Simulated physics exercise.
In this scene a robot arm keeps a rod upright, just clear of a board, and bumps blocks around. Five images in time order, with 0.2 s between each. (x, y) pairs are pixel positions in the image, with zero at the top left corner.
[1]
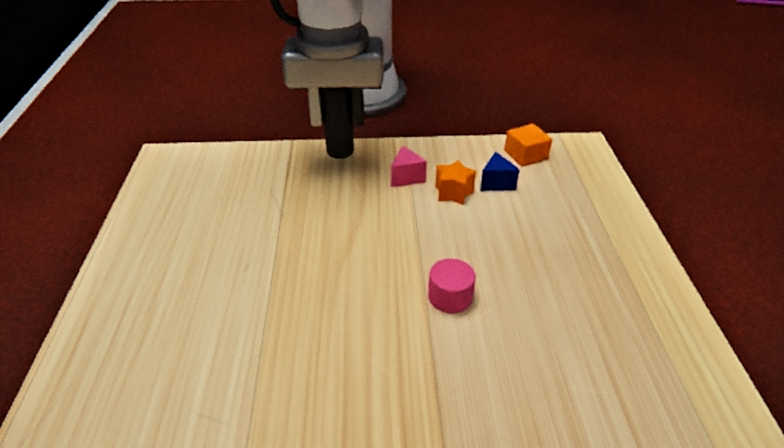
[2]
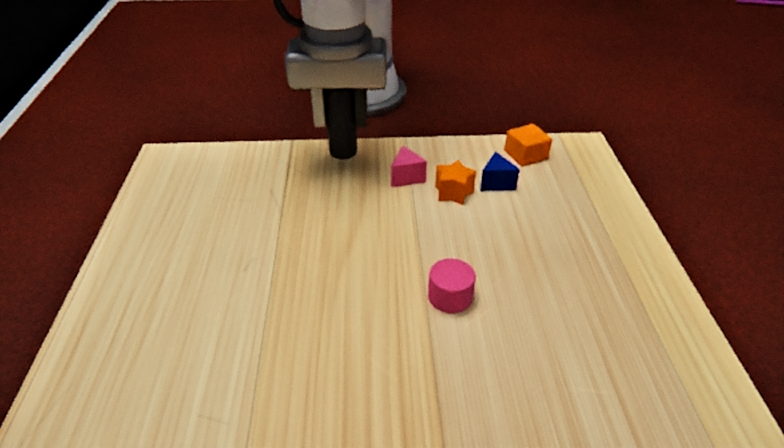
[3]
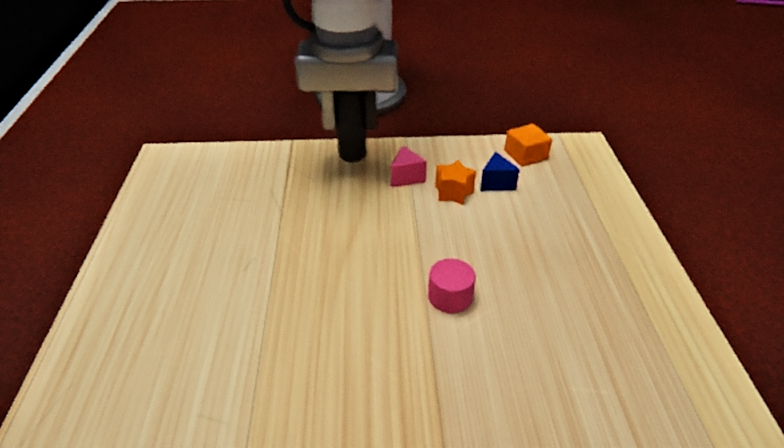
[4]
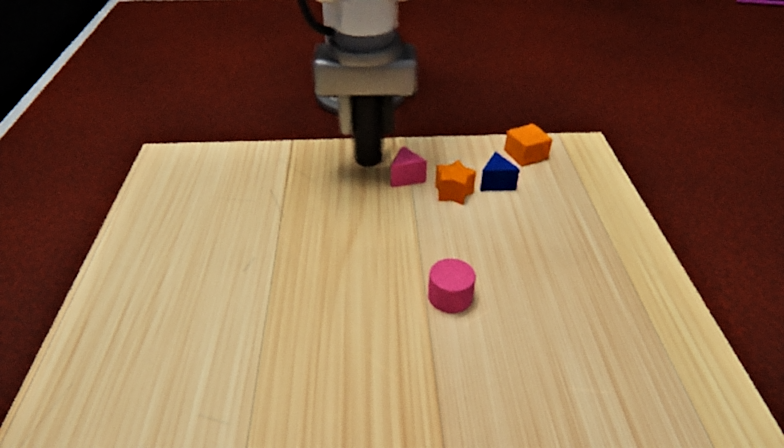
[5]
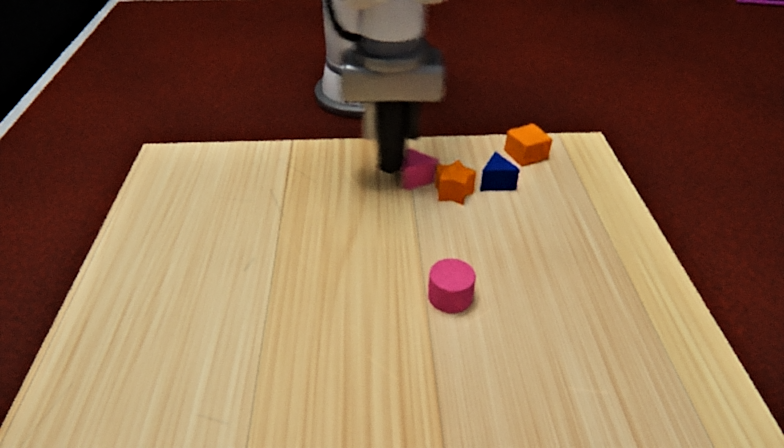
In this clip, a robot arm with a dark rod moves right along the far edge of a wooden board and nudges a pink triangular block toward an orange star, while the other blocks stay still.
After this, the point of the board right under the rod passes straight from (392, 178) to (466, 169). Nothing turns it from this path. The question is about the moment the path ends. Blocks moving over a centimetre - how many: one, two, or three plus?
It's going to be two.
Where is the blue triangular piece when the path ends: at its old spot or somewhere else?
It is shifted.
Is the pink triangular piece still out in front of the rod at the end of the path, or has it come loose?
Pushed ahead.
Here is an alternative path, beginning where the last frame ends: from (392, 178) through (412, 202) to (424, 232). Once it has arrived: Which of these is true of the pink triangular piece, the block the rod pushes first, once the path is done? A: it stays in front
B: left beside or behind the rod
That would be B.
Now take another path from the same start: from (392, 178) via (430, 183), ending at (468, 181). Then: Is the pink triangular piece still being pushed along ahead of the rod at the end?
Answer: Yes.
What follows on the original path. Halfway along, rod (431, 161); pink triangular piece (457, 155), turned 15° clockwise; orange star block (460, 173).
At the end, rod (467, 156); pink triangular piece (494, 151), turned 20° clockwise; orange star block (460, 173); blue triangular piece (515, 164), turned 35° clockwise; orange square block not moved.
